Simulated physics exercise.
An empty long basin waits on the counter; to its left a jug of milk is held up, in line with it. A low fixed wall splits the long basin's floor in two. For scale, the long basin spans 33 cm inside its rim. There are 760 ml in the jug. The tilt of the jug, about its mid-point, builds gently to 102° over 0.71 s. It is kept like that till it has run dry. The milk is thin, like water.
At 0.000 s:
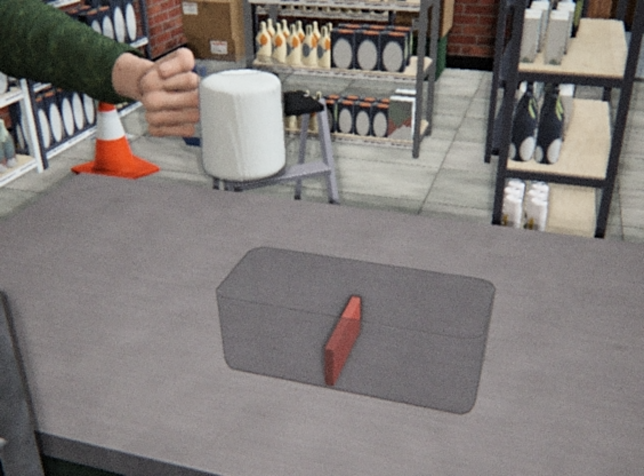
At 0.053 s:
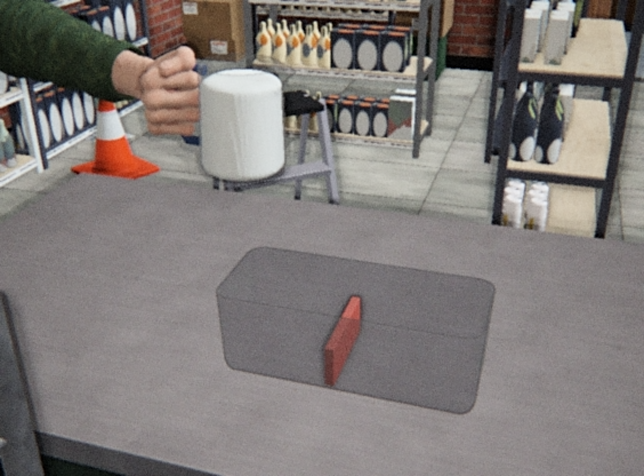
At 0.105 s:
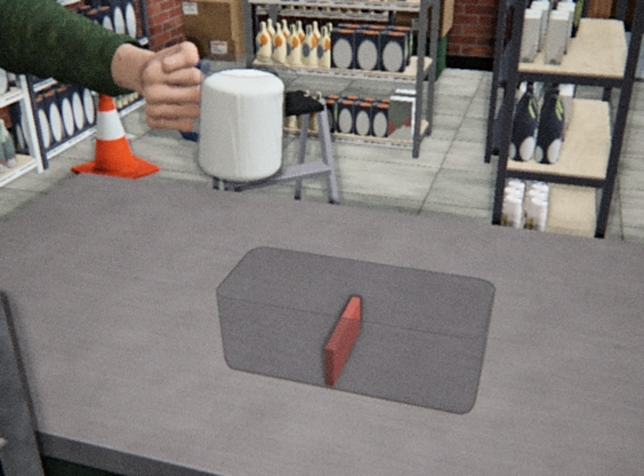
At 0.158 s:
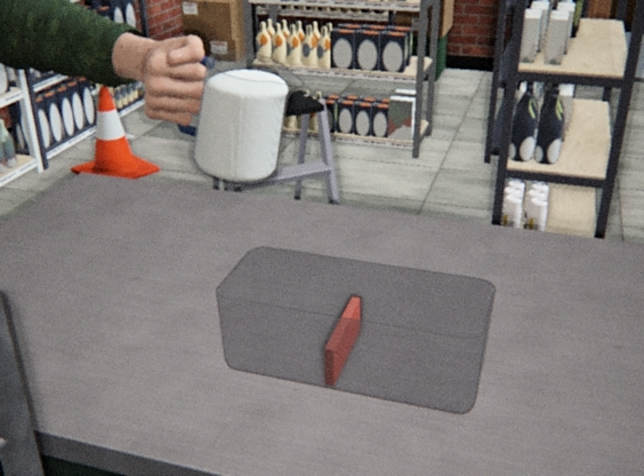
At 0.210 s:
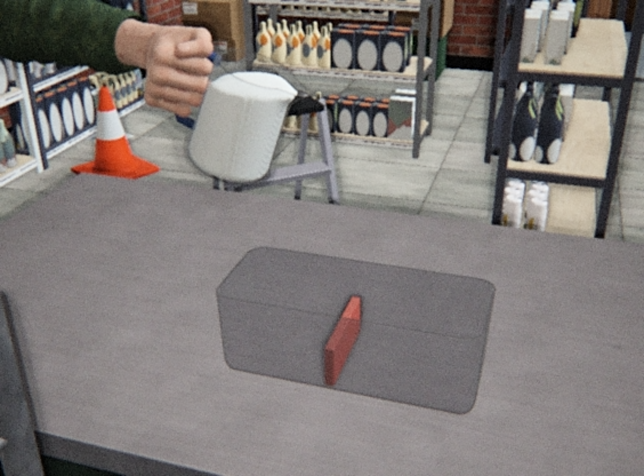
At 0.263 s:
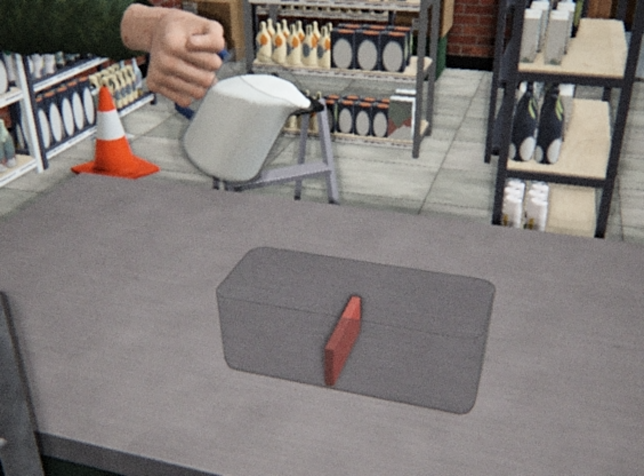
In a shop with stocked shelves, brick walls and an orange-and-white cone, the view looks slightly down across a grey counter from a fixed spot. An empty, see-through long basin with a red upright divider inside sits on the counter, while a hand in a dark green sleeve holds a white-filled jug at upper left. The hand gradually tilts the jug rightward, slowly at first, then further, its contents shifting toward the rim.
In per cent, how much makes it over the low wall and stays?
The far part has some 88 per cent.
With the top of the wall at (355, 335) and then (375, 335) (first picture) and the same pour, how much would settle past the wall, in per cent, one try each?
In turn about 80 and 35 per cent.
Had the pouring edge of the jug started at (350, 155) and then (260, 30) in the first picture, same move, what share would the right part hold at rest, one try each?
First 95, then 60 per cent.
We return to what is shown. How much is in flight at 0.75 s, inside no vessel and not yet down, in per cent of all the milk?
About 30 per cent.
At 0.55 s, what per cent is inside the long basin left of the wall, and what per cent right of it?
Left about 0, right about 6.
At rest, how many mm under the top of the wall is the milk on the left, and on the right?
Left about 54 mm, right about 26 mm.
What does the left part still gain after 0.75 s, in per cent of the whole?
About 9 per cent.
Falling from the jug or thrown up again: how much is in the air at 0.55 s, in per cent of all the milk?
Some 26 per cent.
Then, 0.55 s in, the tilt is 89° and 69 per cent is still to pour, 0 is left of the wall and 6 right of it.
Then, 0.75 s in, the tilt is 102° and 26 per cent is still to pour, 0 is left of the wall and 43 right of it.
Then, 0.97 s in, the tilt is 102° and 8 per cent is still to pour, 2 is left of the wall and 79 right of it.
Then, 1.21 s in, the tilt is 102° and 2 per cent is still to pour, 6 is left of the wall and 88 right of it.
Finally, 9 per cent lies left of the wall, 88 right of it and 3 outside.
